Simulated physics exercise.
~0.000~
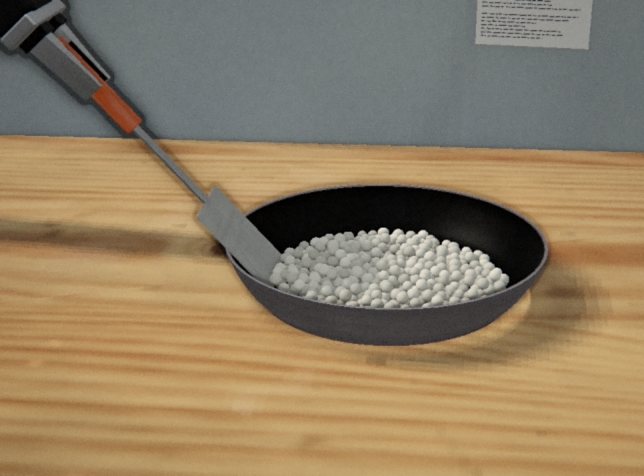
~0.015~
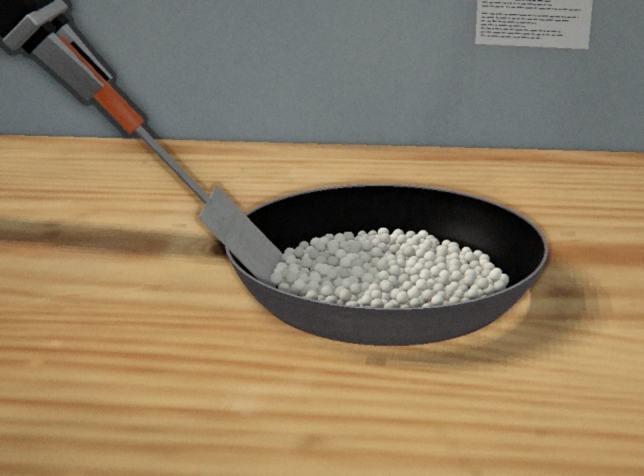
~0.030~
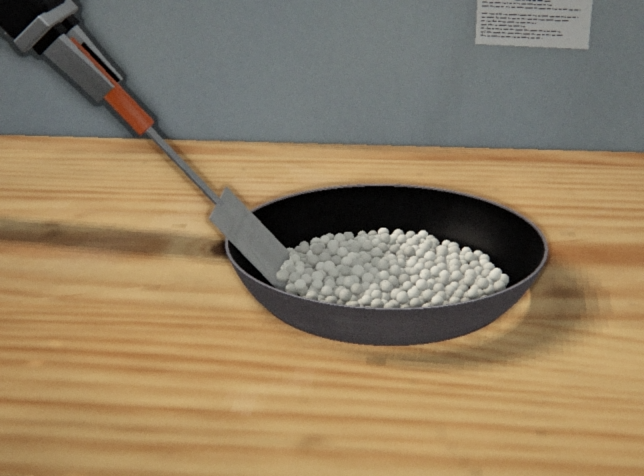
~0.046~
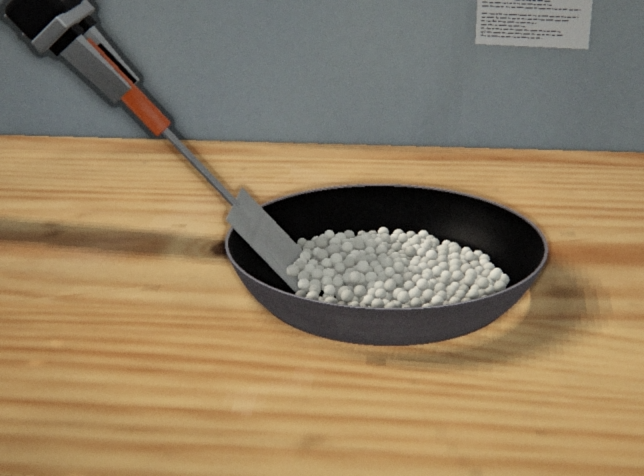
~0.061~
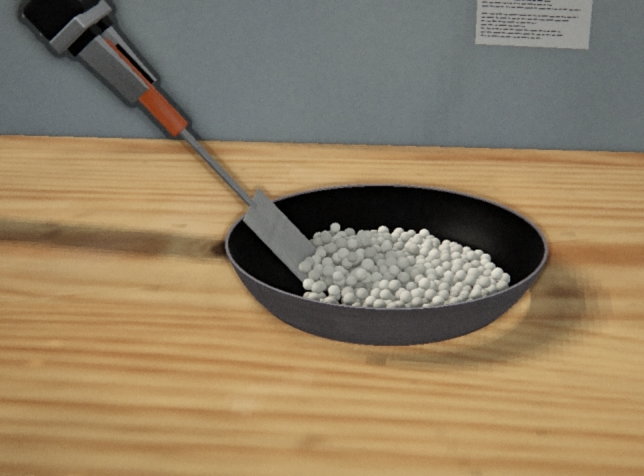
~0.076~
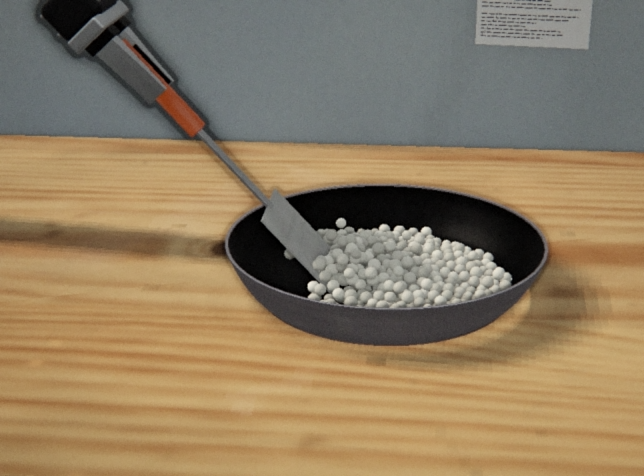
On a wooden table top, a robot arm's gripped turner sliding right through a dark frying pan, pushing white beads together.
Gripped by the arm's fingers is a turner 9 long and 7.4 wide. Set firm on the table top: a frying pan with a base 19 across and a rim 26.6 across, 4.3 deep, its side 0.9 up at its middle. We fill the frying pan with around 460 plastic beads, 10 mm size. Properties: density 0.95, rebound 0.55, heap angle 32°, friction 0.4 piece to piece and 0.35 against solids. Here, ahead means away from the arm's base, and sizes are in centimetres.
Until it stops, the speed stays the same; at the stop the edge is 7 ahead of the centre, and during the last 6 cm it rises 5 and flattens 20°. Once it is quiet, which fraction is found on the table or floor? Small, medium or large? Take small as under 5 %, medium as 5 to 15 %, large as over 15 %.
Medium, so between 5 and 15 %.
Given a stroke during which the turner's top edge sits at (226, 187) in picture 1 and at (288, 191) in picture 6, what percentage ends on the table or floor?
Roughly 5 percent ends up there.
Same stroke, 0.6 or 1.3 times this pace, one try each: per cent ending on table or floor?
Near 0 and near 10 percent respectively.
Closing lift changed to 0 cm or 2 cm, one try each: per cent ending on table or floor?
I'd put it near 0 in a hundred, then near 0 in a hundred.
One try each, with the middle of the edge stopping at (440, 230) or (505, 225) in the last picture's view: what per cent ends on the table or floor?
Respectively some 5 and 10 percent end on the table or floor.
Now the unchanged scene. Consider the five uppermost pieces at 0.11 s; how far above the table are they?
Roughly 5 cm above the table.
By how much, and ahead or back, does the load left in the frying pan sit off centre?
The balance point is about 4.0 cm ahead.
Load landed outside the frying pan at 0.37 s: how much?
Fraction noted: Close to 8 per cent.
After 0.11 s, sloping 48°, highest piece 6 above the table; 458 in the frying pan.
After 0.15 s, sloping 40°, highest piece 7 above the table; 458 in the frying pan.
After 0.37 s, sloping 28°, highest piece 5 above the table; 423 in the frying pan, 35 on the table or floor.
After 1.42 s, sloping 28°, highest piece 3 above the table; 423 in the frying pan, 35 on the table or floor.
In the end, 423 in the frying pan, 35 on the table or floor. That is 8 % on the table or floor.
